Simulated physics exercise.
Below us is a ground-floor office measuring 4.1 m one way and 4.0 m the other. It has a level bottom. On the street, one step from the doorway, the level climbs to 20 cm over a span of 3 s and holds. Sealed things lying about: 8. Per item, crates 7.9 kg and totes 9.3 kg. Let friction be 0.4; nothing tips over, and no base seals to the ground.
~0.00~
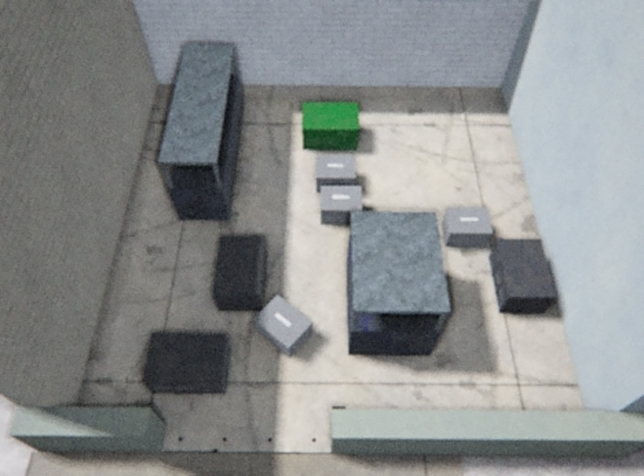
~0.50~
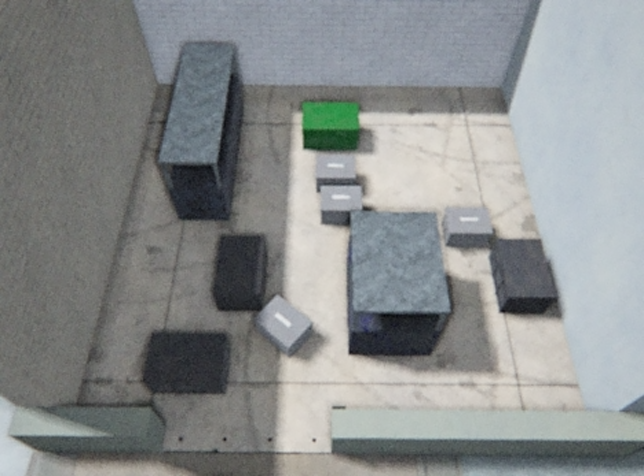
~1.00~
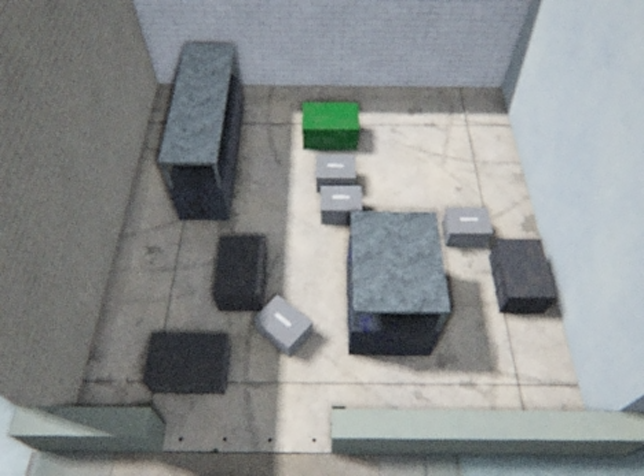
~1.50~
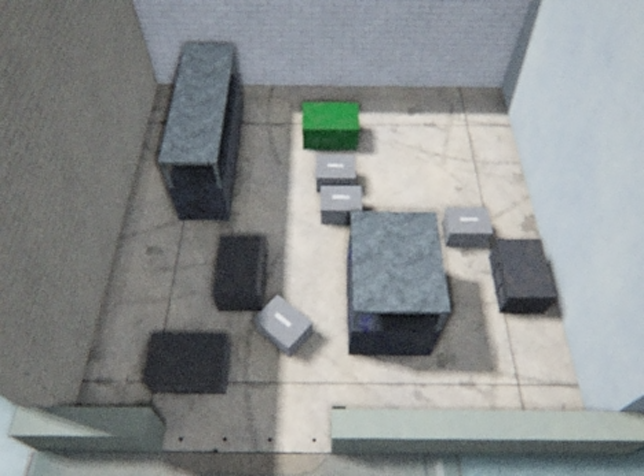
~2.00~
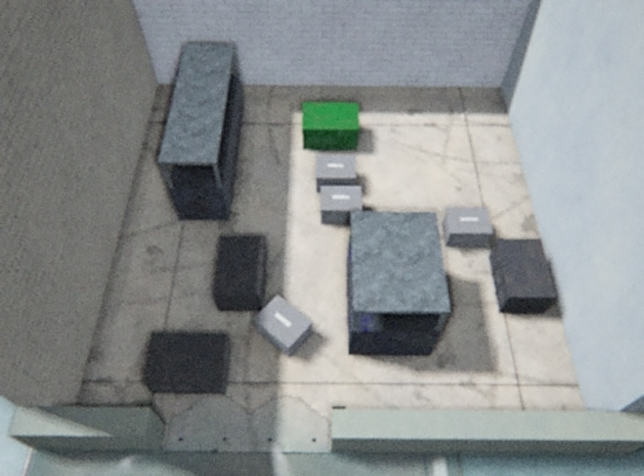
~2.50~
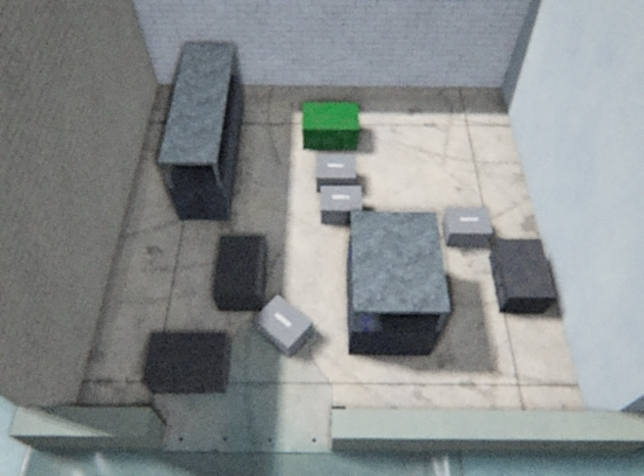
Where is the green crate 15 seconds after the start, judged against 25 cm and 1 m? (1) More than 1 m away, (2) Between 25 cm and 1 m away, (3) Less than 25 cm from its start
Option 1: More than 1 m away.
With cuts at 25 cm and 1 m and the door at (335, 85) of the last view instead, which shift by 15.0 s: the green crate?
The green crate covers a long distance.
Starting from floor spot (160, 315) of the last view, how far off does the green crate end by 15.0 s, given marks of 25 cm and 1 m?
In that run it wanders far off.
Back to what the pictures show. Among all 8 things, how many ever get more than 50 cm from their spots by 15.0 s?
Count: 8.
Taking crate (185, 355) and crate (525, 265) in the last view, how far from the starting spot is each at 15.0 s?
Net displacement, in order: 80 cm; 200 cm.
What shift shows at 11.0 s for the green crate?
About 200 cm by then.
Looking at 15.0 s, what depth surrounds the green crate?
Depth approx. 13 cm.
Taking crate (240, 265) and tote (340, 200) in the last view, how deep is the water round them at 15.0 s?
I'd put it at 12 cm and 8 cm respectively.
After 3.5 s the green crate is near (331, 116), 0.0 m from its start, aground; 0 afloat.
After 6.8 s the green crate is near (402, 78), 1.0 m from its start, aground; 3 afloat.
After 11.0 s the green crate is near (472, 211), 1.8 m from its start, afloat; 7 afloat.
After 15.0 s the green crate is near (457, 286), 2.3 m from its start, afloat; 8 afloat.
